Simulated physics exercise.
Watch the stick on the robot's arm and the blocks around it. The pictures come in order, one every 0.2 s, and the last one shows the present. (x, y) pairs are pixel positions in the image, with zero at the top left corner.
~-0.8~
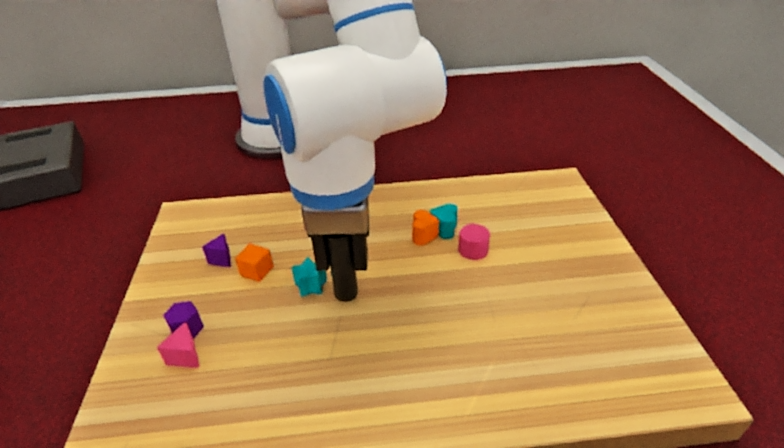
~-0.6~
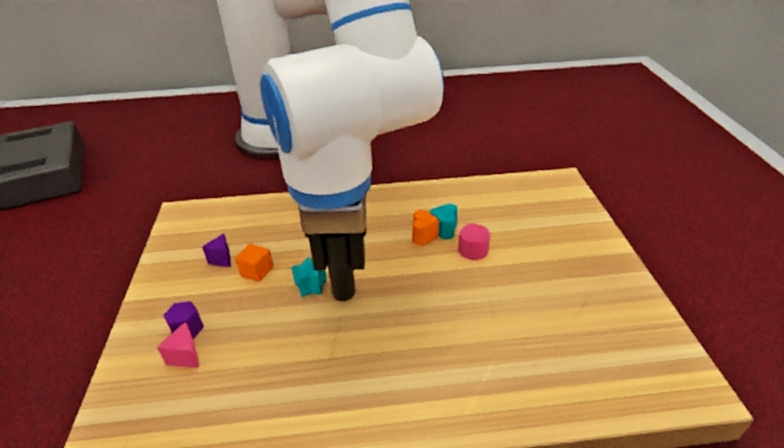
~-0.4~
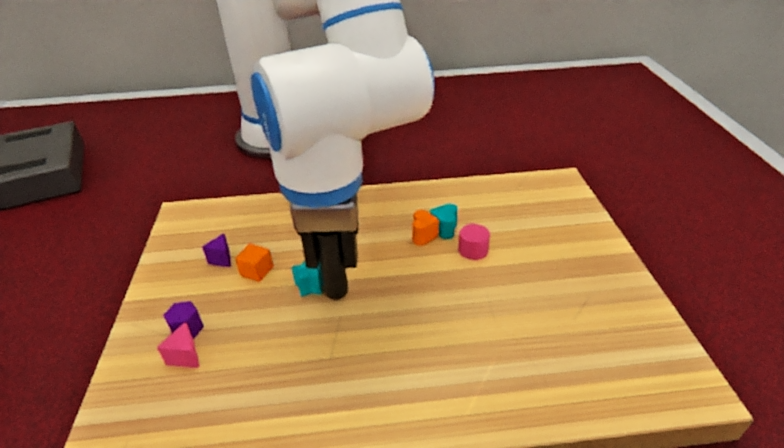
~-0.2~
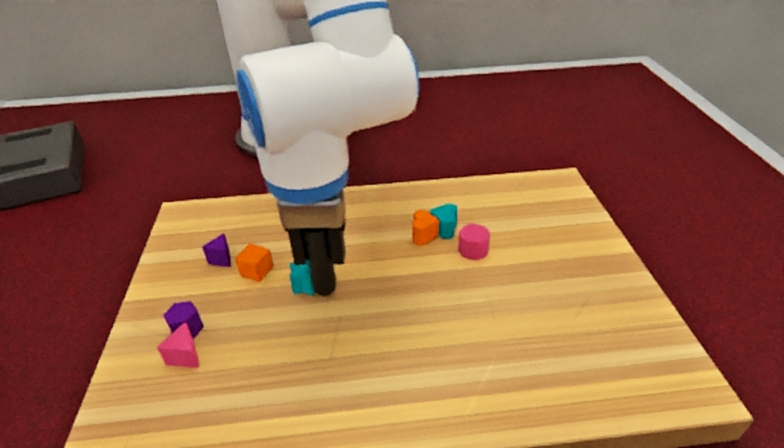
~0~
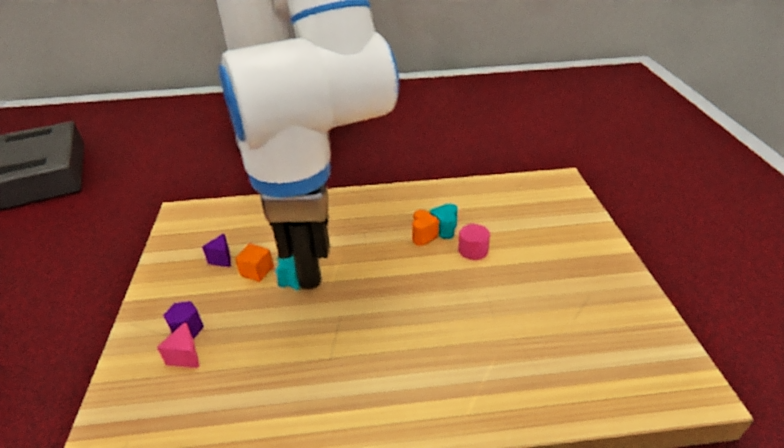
The robot's arm eased its black stick left across the wooden board, then nudged the turquoise star-shaped block a short way toward the orange square one, while the other blocks stayed still.
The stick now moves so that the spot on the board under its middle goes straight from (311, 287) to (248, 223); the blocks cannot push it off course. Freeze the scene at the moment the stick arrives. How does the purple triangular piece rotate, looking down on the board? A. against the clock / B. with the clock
The answer is B.
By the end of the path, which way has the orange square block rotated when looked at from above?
If we look at it from overhead, the orange square block pivots counter-clockwise.
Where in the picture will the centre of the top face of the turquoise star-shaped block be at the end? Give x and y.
It will end up at (242, 232).
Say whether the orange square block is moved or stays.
Here's my answer: The orange square block gets displaced.
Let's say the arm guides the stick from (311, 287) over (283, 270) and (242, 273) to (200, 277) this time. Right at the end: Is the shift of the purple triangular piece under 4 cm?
Going by the path, no.
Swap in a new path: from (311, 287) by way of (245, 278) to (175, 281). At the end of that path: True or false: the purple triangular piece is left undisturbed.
That claim is false.
On the path given first. One third of the way, stick at (288, 258); orange square block at (238, 250), turned 50° anticlockwise; turquoise star-shaped block at (264, 243), turned 20° anticlockwise.
Two thirds of the way, stick at (266, 237); purple triangular piece at (210, 244), turned 40° clockwise; orange square block at (227, 251), turned 85° anticlockwise; turquoise star-shaped block at (244, 233), turned 70° anticlockwise.
At the end, stick at (247, 218); purple triangular piece at (210, 244), turned 40° clockwise; orange square block at (227, 251), turned 85° anticlockwise; turquoise star-shaped block at (242, 232), turned 85° anticlockwise.
